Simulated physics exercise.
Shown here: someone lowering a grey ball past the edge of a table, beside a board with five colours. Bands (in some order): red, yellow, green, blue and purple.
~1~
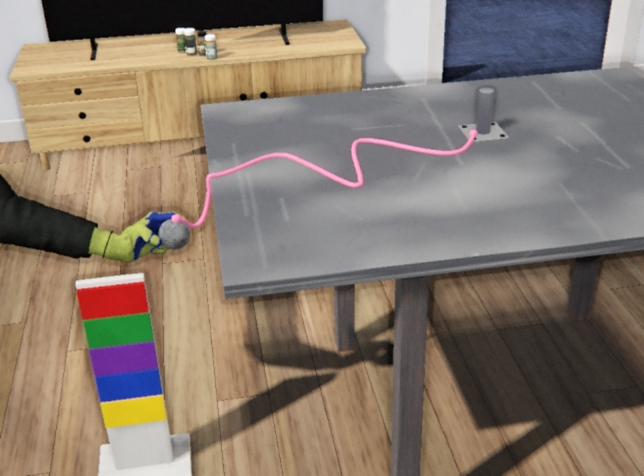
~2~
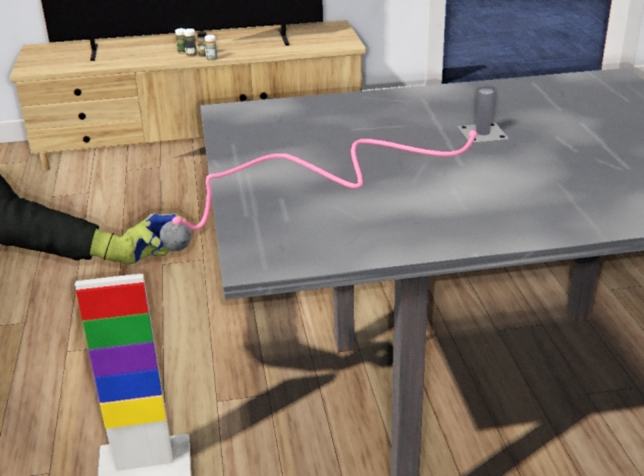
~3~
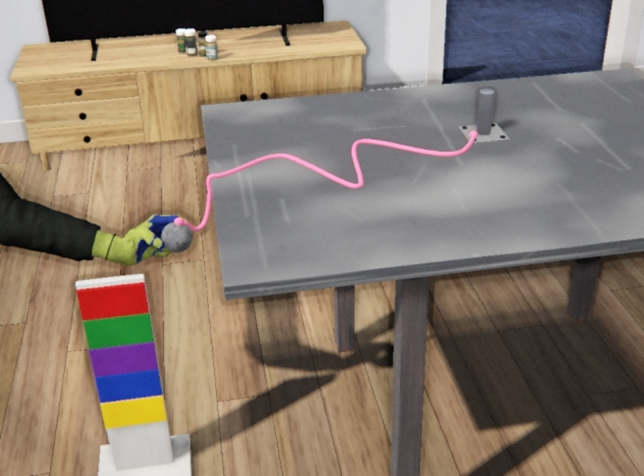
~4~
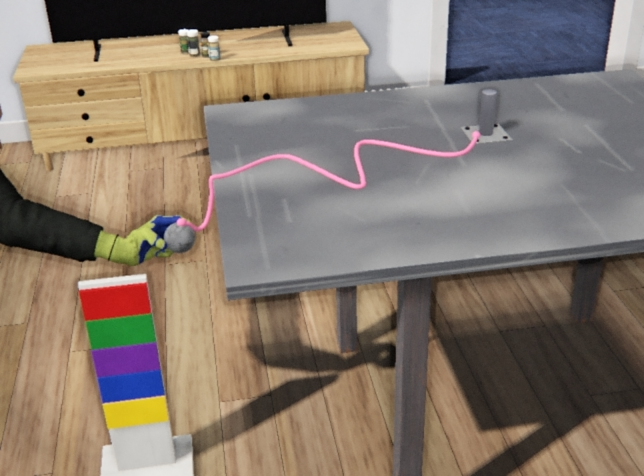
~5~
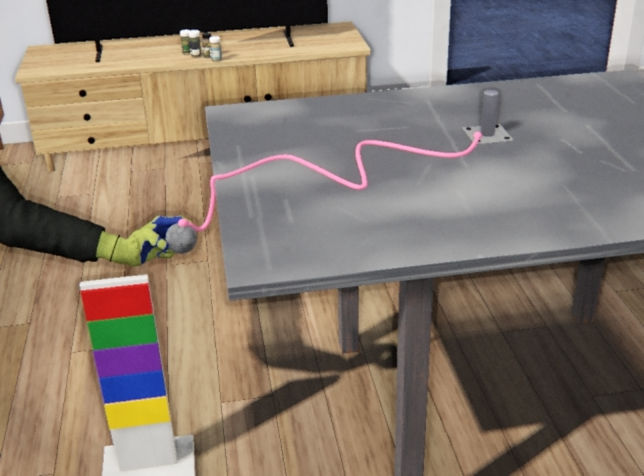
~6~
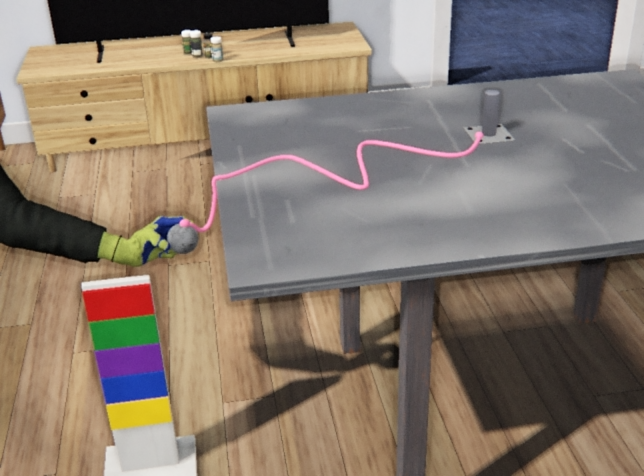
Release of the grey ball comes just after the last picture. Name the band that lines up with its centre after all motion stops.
Yellow.
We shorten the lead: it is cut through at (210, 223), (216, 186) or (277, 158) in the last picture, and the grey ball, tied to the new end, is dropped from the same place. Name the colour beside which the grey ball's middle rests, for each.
In turn it lines up with blue, purple and red.
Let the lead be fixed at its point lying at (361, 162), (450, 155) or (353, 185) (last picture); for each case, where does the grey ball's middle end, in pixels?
It would sit near (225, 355) the first time, (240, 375) the second and (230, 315) the third.
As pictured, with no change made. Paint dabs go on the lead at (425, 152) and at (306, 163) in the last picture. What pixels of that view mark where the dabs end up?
They go to (398, 149) and to (222, 235).
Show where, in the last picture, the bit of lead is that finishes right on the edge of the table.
It's the one at (341, 180).
Soon after, ball near (210, 397); level with yellow.
After that, ball near (263, 378); level with yellow.
And then, ball near (222, 396); level with yellow.
In the end, ball near (244, 387); level with yellow. At yellow.
